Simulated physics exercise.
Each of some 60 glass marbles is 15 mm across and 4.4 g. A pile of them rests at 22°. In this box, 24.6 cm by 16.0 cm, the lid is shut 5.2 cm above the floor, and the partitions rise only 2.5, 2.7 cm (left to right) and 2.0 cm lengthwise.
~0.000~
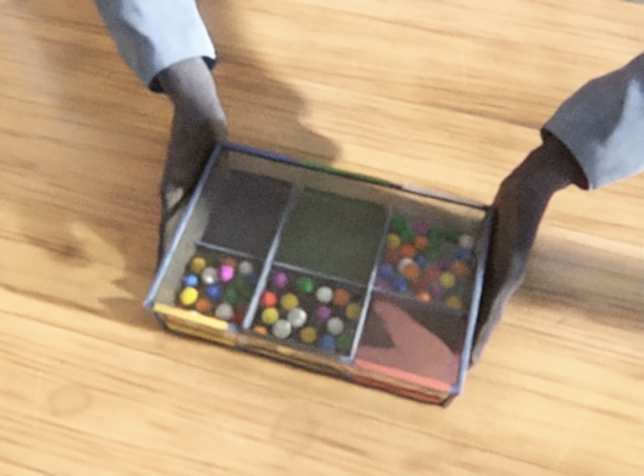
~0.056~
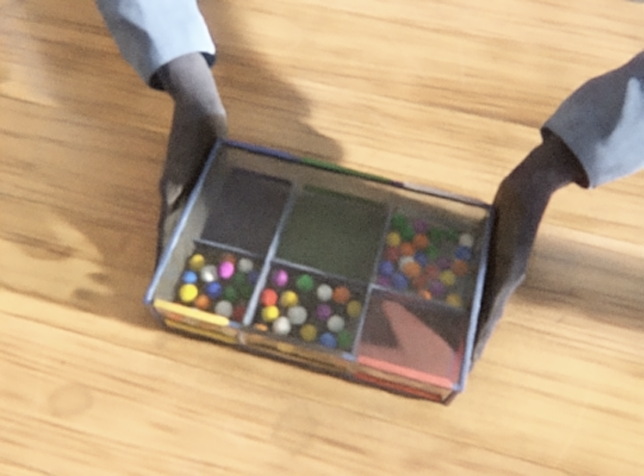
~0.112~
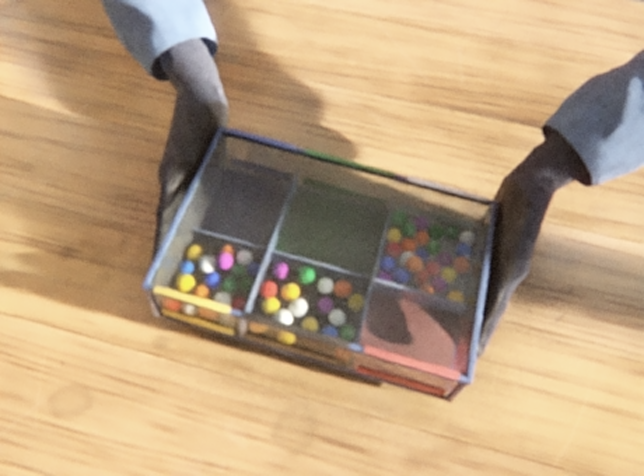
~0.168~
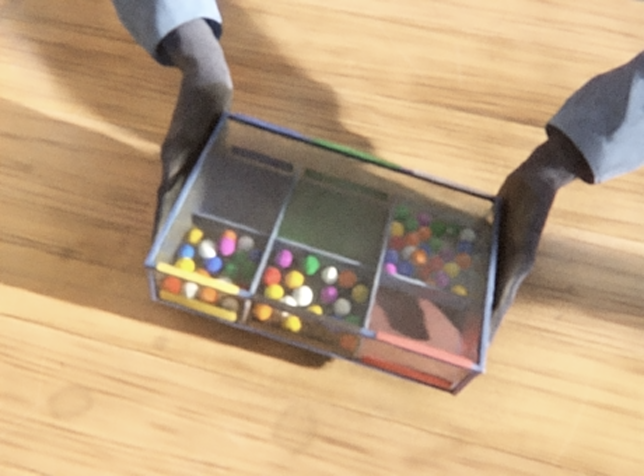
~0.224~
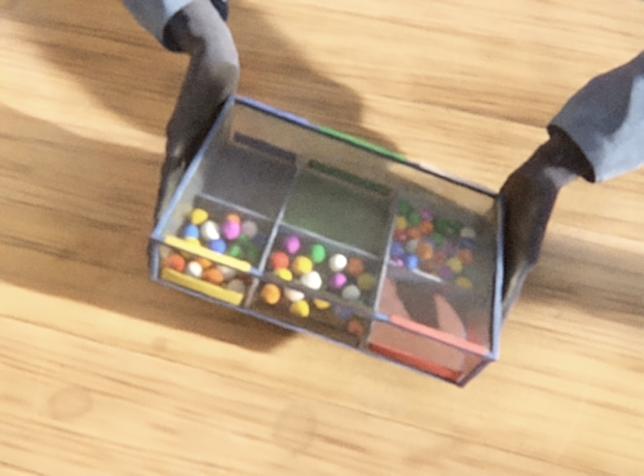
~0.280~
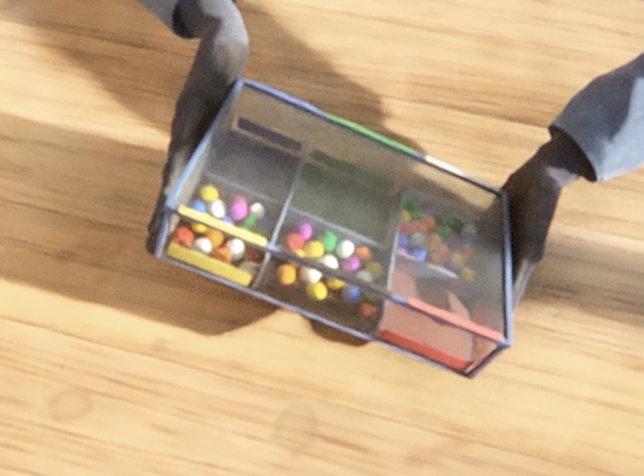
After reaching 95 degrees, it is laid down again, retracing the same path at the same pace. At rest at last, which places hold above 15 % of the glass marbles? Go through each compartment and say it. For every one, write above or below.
Red below, blue below, green above, yellow below, white above, black below.
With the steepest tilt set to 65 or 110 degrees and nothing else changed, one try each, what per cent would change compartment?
About 5 and 60 per cent.
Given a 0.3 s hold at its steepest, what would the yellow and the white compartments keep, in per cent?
In per cent: Yellow 0; white 75.
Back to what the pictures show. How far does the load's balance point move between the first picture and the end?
6.5 cm or thereabouts.
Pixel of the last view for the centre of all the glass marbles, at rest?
Close to pixel (404, 252).
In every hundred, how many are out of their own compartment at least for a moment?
Estimate: Some 50 per cent.
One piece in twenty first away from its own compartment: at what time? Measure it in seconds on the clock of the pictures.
Around 1.00 seconds.
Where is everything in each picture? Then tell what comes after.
Box tilt 0 degrees, front corners at (150, 304) and (456, 389); yellow 30 %, white 40 %, black 30 %, in the first frame.
Box tilt 1 degrees, front corners at (150, 300) and (459, 386), in the second frame.
Box tilt 6 degrees, front corners at (149, 286) and (466, 378), lowest corner right back, in the third frame.
Box tilt 12 degrees, front corners at (151, 263) and (478, 367), lowest corner right back, in the fourth frame.
Box tilt 18 degrees, front corners at (159, 237) and (491, 354), lowest corner right back, in the fifth frame.
Box tilt 24 degrees, front corners at (171, 206) and (506, 341), lowest corner right back; yellow 30 %, white 40 %, black 30 %. The box's pace is about 110 degrees a second, in the sixth frame.
Then, at 1.05 s, tilt 93 degrees; blue 10 %, green 10 %, yellow 15 %, white 40 %, black 25 %.
After 1.56 s, tilt 40 degrees; blue 5 %, green 20 %, white 65 %, black 10 %.
Then, at 2.13 s, tilt 0 degrees; blue 5 %, green 20 %, white 65 %, black 10 %.
At rest (3.0 s), red 0 %, blue 5 %, green 20 %, yellow 0 %, white 65 %, black 10 %.
